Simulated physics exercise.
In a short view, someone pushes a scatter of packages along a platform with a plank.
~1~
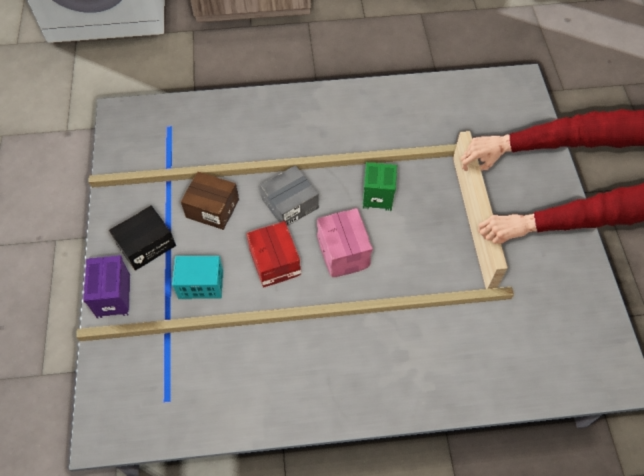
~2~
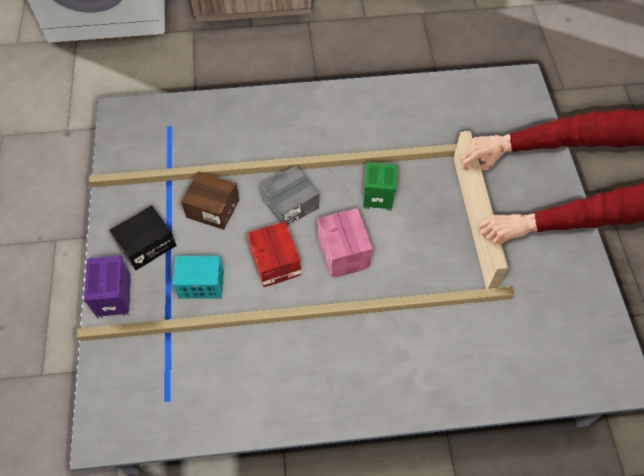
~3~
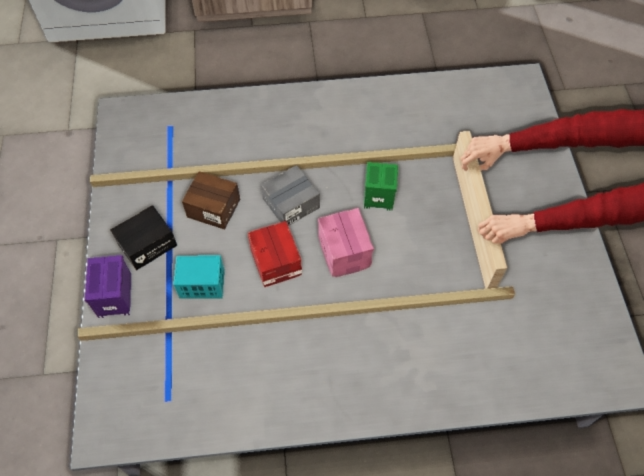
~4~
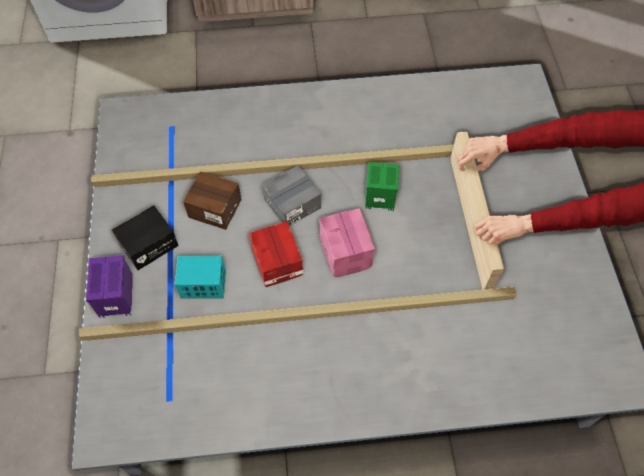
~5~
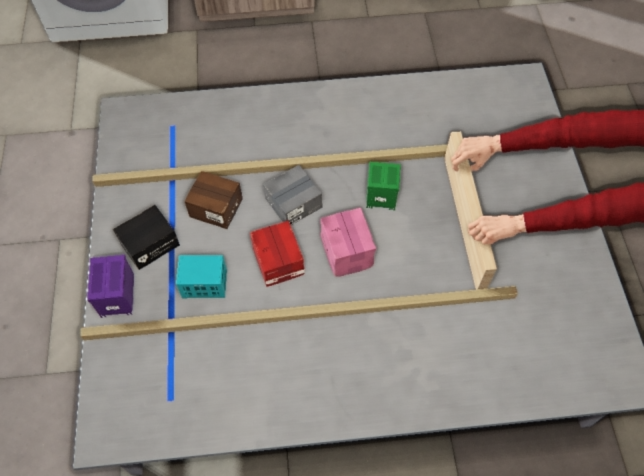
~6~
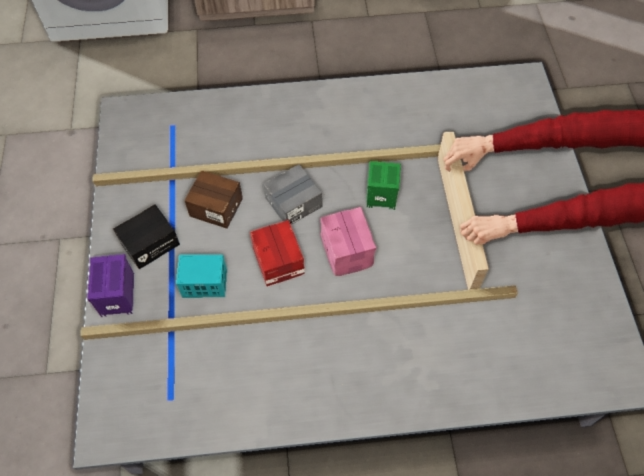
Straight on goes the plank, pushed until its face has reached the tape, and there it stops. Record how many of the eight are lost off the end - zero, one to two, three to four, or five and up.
I expect three or four to drop off the edge.
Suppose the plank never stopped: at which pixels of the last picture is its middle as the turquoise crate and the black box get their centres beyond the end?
The middle is at (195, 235) when it's the turquoise crate, and at (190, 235) when it's the black box.
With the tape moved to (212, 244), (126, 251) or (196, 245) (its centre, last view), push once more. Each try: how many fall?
The counts would be 1, 6 and 1.
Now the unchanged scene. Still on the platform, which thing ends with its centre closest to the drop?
Red parcel.
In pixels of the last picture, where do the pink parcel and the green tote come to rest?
They end up close to (146, 259) and (153, 209).
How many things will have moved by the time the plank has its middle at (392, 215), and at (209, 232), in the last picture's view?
Counts: 1, 8.
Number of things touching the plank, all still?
2 of them.
Early on, none off yet; purple tote at rest near (112, 286); black box at rest near (147, 237); turquoise crate at rest near (202, 276).
A while later, none off yet; purple tote at rest near (112, 286); black box travelled a little near (138, 240); turquoise crate travelled about its own width near (167, 283).
Finally, the number that fall off is three or four; lost, brown parcel, turquoise crate, black box and purple tote.
